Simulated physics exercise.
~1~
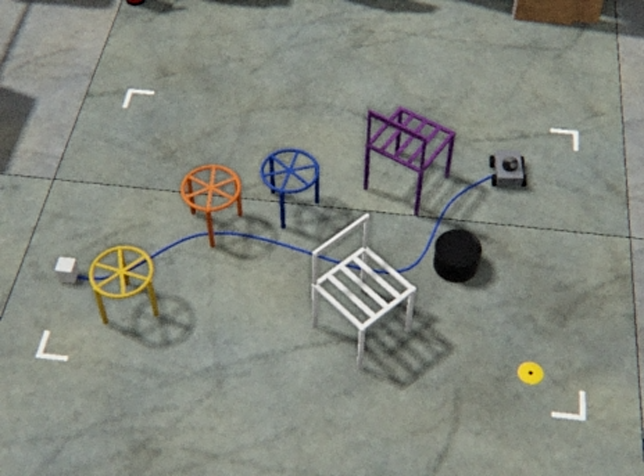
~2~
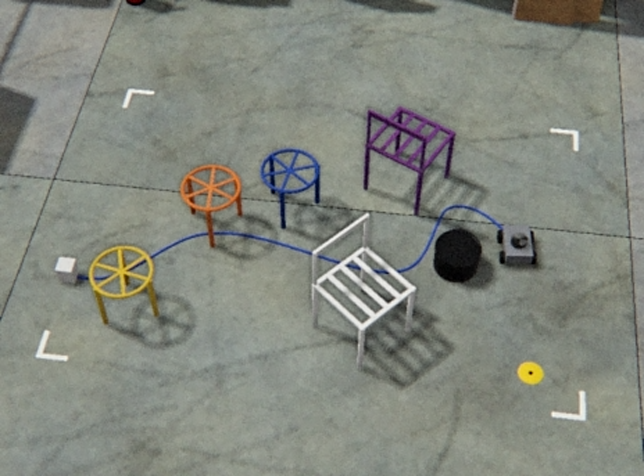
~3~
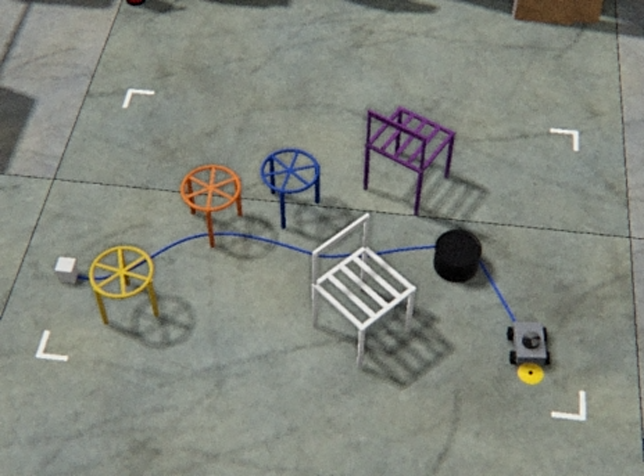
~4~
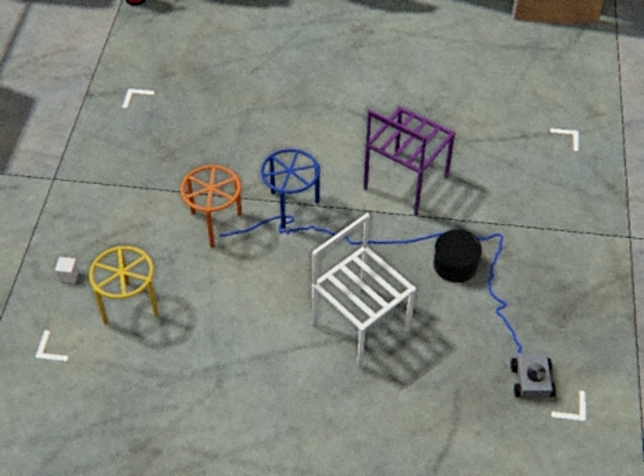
A small gray cart trailing a blue cord rolled down the right side of a concrete floor, past a black bucket and over a yellow marker, until the cord pulled loose at its far end near the yellow stool, while the chairs and stools stayed put.
